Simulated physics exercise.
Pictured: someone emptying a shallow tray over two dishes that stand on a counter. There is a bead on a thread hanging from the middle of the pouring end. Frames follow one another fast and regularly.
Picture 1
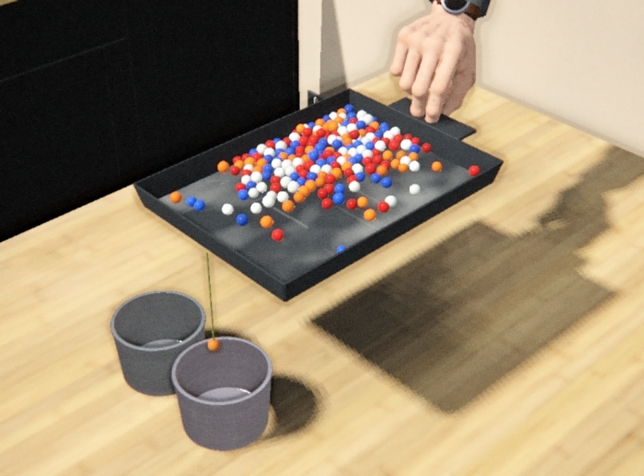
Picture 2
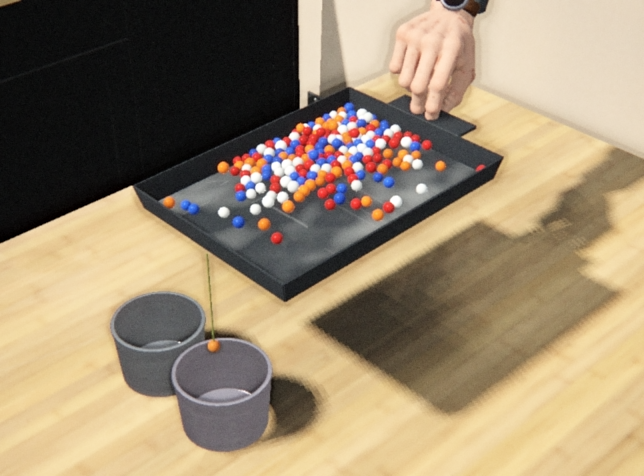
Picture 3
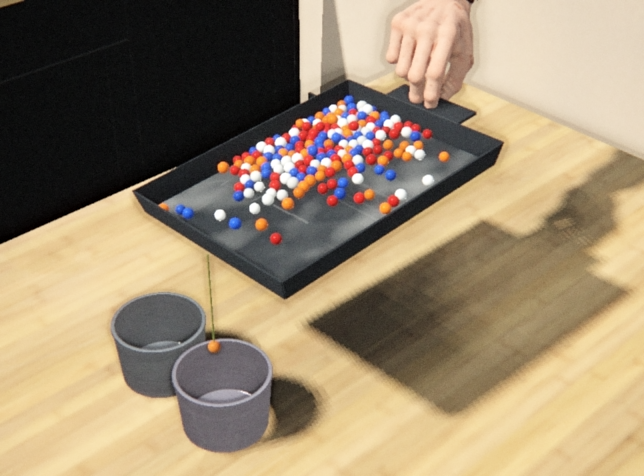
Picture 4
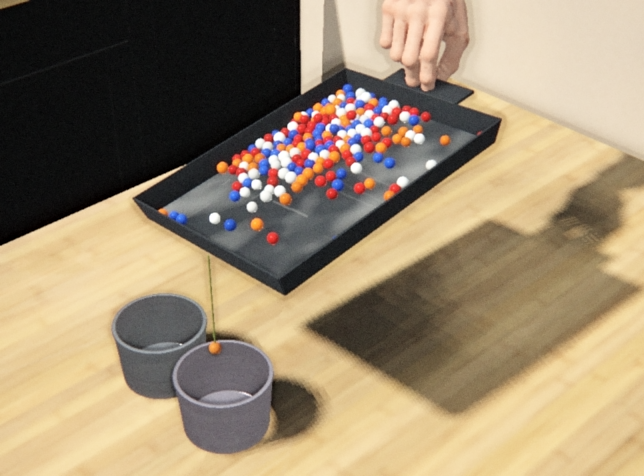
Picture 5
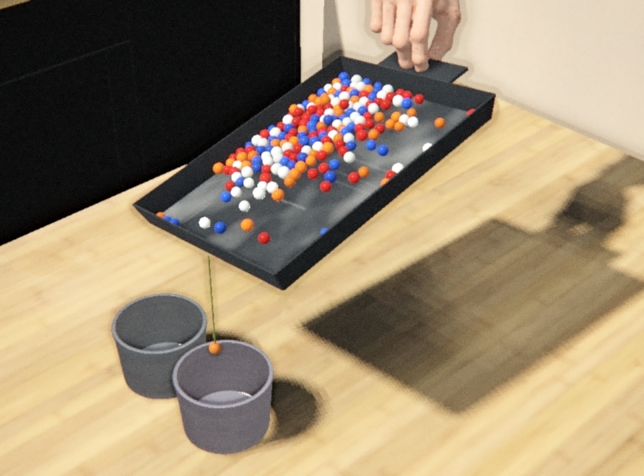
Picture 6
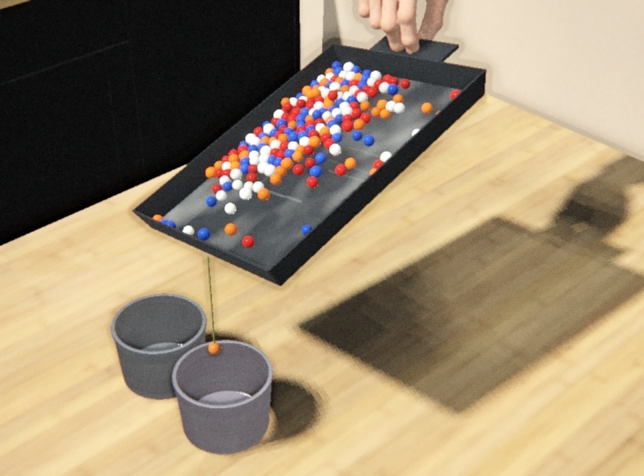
In this clip, a hand raises the far end of a shallow dark tray above two gray dishes, tilting it increasingly toward its left front corner, while the mixed red, blue, white and orange beads start sliding down the tray.
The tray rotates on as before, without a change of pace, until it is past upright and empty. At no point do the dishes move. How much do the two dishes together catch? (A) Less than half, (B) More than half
B.
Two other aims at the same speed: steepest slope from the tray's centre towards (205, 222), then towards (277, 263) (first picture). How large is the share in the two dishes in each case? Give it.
Roughly 40 percent, then 0 percent.
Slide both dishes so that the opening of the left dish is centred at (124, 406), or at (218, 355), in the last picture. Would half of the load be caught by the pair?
Held in all, by try: A smaller portion, then a smaller portion.
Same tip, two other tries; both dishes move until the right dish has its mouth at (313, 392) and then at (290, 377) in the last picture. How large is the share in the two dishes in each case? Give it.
Roughly 0% first, roughly 0% second.
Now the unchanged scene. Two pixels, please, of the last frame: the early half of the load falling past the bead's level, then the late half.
At (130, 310) for the first part, then at (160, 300) for the others.
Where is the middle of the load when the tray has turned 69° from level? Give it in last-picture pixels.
About (167, 229).
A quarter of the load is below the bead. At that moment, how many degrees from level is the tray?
Near 75 degrees.
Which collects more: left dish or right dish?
The one in question is the left-side one.
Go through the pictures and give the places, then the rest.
In the first picture, corners of the pouring end at (142, 184) and (285, 278), level; middle of the load at (328, 154), round plastic beads; left dish at (124, 360); right dish at (186, 413); bead on its thread at (214, 345).
In the second picture, corners of the pouring end at (142, 186) and (284, 278), level; middle of the load at (329, 156), a small part on the move.
In the third picture, corners of the pouring end at (141, 190) and (282, 276), tipped barely, lowest at the left corner; middle of the load at (329, 150), a small part on the move.
In the fourth picture, corners of the pouring end at (141, 197) and (279, 272), tipped a little, lowest at the left corner; middle of the load at (328, 141), a small part on the move.
In the fifth picture, corners of the pouring end at (141, 202) and (275, 268), tipped clearly, lowest at the left corner; middle of the load at (323, 132), about a quarter on the move.
In the sixth picture, corners of the pouring end at (140, 208) and (269, 264), tipped clearly, lowest at the left corner; middle of the load at (310, 125), nearly all on the move; left dish at (124, 363); right dish at (186, 416).
Soon after the last picture, tray tipped steeply; about two thirds on the tray; a small part in the left dish; a stray few outside both; about a quarter in the air.
A little later, tray tipped past a quarter turn; a stray few on the tray; most in the left dish; about a quarter outside both; a stray few in the air.
Later still, tray tipped past a quarter turn; most in the left dish; about a quarter outside both.
By the end, tray tipped past a quarter turn; none in the right dish; most in the left dish; about a quarter outside both.
